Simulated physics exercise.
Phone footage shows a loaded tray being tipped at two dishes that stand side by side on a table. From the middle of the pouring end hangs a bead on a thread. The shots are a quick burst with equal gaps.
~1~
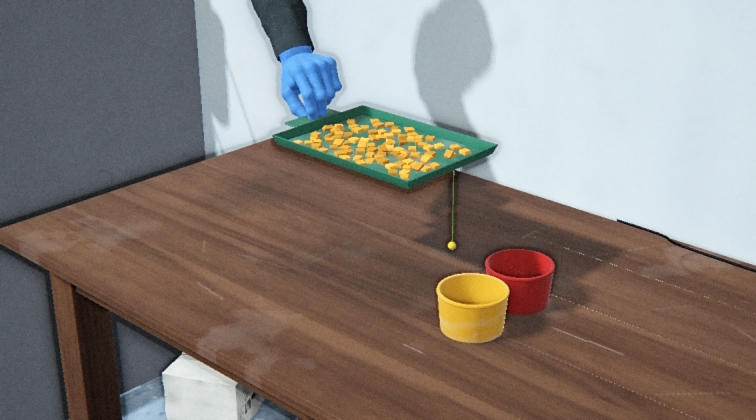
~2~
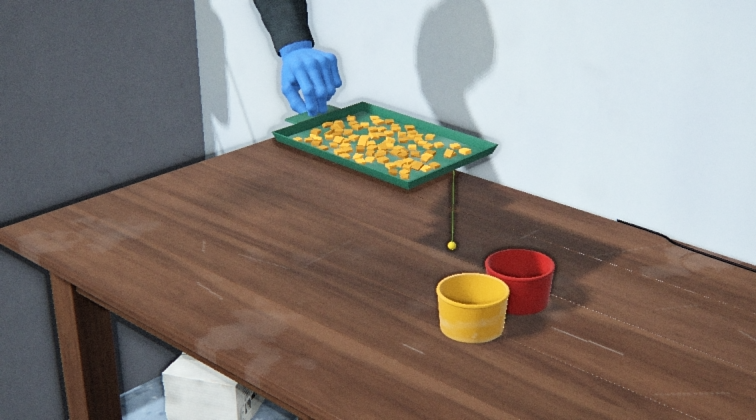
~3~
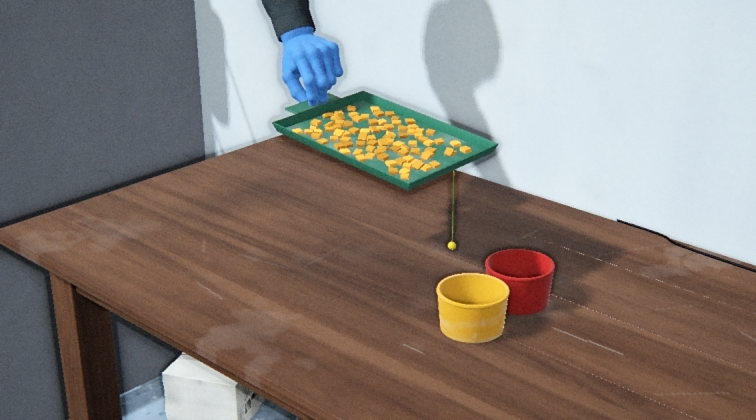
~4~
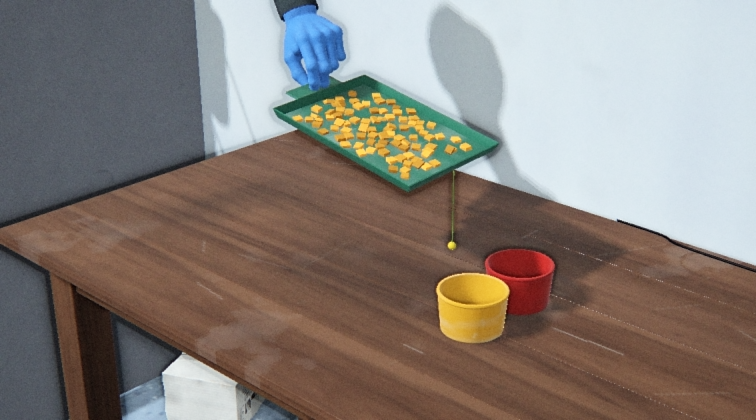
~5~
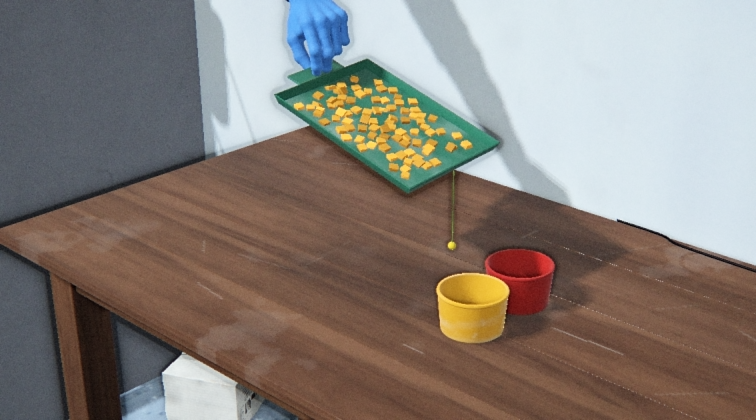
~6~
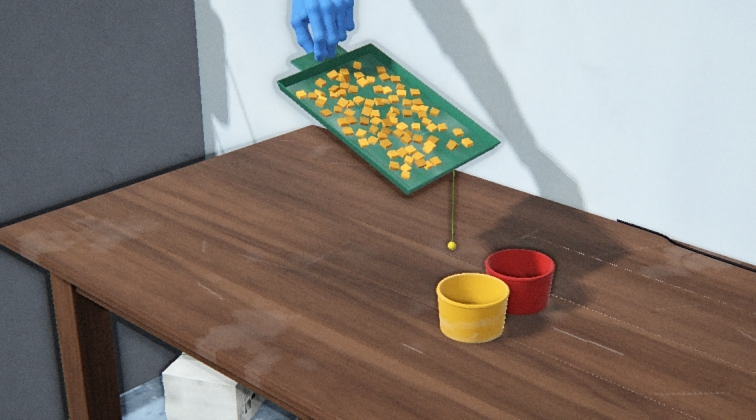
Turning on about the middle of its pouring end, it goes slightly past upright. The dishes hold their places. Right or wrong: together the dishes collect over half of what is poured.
Wrong.
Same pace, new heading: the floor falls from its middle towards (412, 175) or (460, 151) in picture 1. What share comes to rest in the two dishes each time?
Lab note: Case 1 near 0 %, case 2 near 0 %.
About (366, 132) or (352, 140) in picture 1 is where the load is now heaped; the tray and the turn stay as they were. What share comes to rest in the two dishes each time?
About 40 % and 40 %.
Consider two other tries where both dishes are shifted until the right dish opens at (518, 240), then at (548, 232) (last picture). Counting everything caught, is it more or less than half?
The first time it's lower than half, the second time lower than half.
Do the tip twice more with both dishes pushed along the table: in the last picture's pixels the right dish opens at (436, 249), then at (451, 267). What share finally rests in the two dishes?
0 %, then 60 %.
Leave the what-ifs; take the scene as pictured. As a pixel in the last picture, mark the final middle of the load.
Near pixel (442, 320).
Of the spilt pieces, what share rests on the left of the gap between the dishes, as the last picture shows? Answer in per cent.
Roughly 100 in a hundred.
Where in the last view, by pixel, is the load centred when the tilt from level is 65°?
Roughly (428, 168).
Shortly afterwards, tray tipped steeply; all but a few on the tray; a little in the air.
Next, tray tipped past a quarter turn; a little on the tray; near a quarter in the left dish; only a few in the right dish; near half outside both; near a quarter in the air.
Some moments later, tray tipped past a quarter turn; near a quarter in the left dish; a little in the right dish; the bulk outside both.
In the end, tray tipped past a quarter turn; near a quarter in the left dish; a little in the right dish; the bulk outside both.
